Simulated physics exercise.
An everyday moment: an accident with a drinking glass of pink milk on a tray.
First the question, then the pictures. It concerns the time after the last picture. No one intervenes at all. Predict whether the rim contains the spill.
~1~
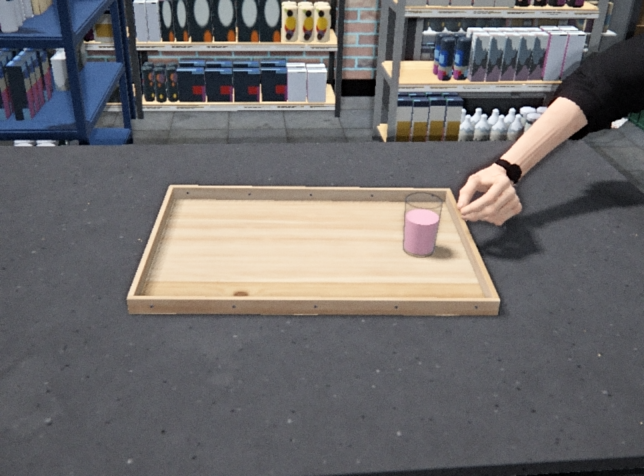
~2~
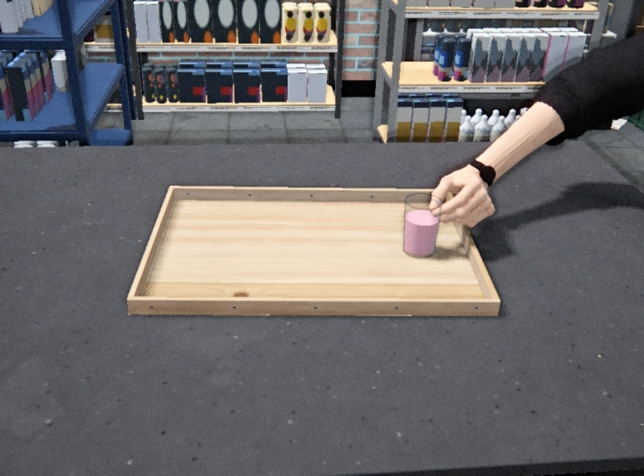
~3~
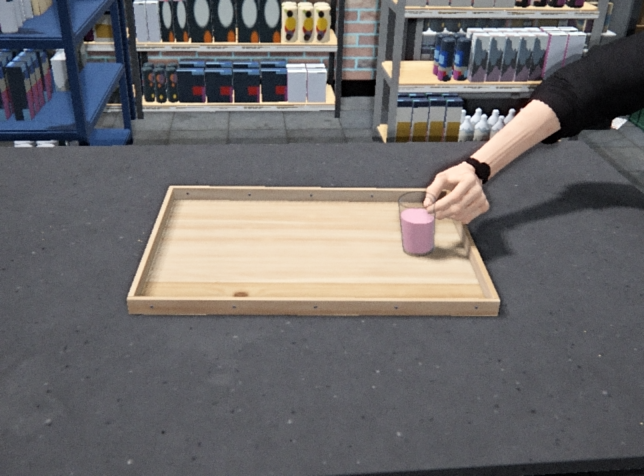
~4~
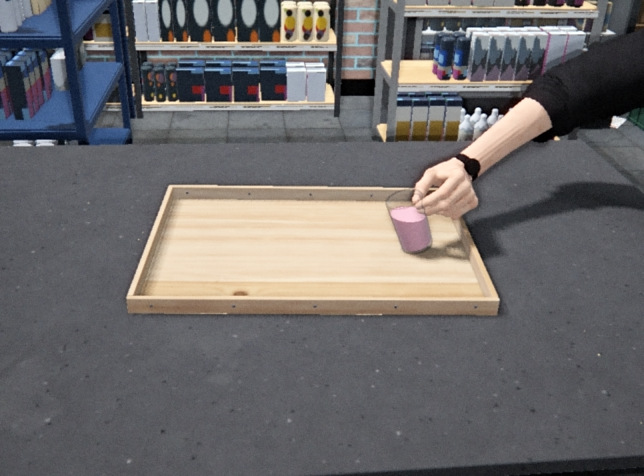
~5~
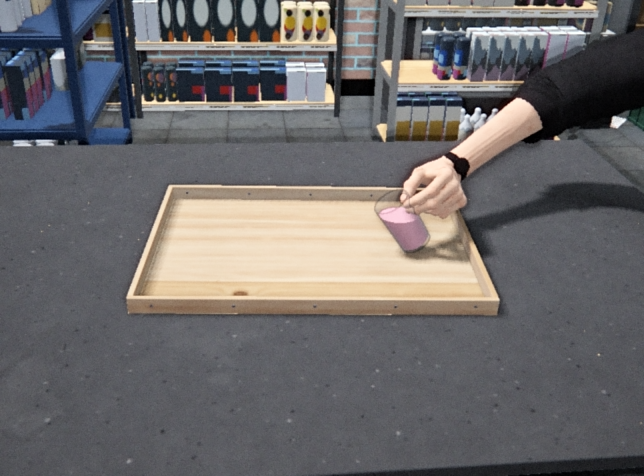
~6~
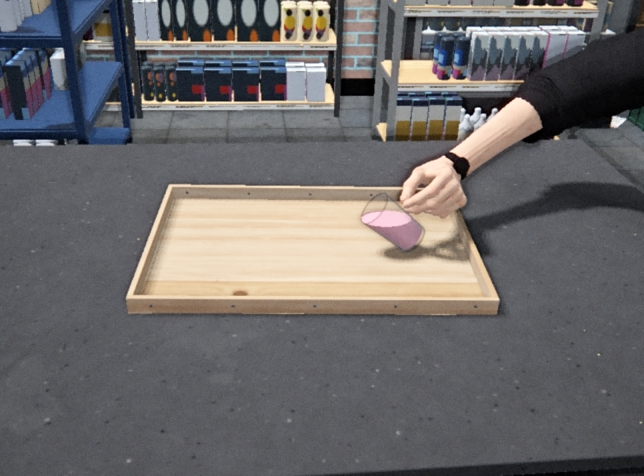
Prediction: The rim contains it.
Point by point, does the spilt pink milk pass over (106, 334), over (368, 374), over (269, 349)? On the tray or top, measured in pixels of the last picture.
Point 1 avoided; point 2 avoided; point 3 avoided.
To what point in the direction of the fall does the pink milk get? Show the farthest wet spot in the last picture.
It runs out somewhere around (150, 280) in the last picture.
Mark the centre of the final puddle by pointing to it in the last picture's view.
Near (226, 257).
A moment on, the drinking glass lies in the tray; the puddle covers about as much as a plate; the rim holds it.
Further on, the puddle covers about as much as a tray; the rim holds it.
When it is over, the puddle covers about as much as a tray; the rim holds it.
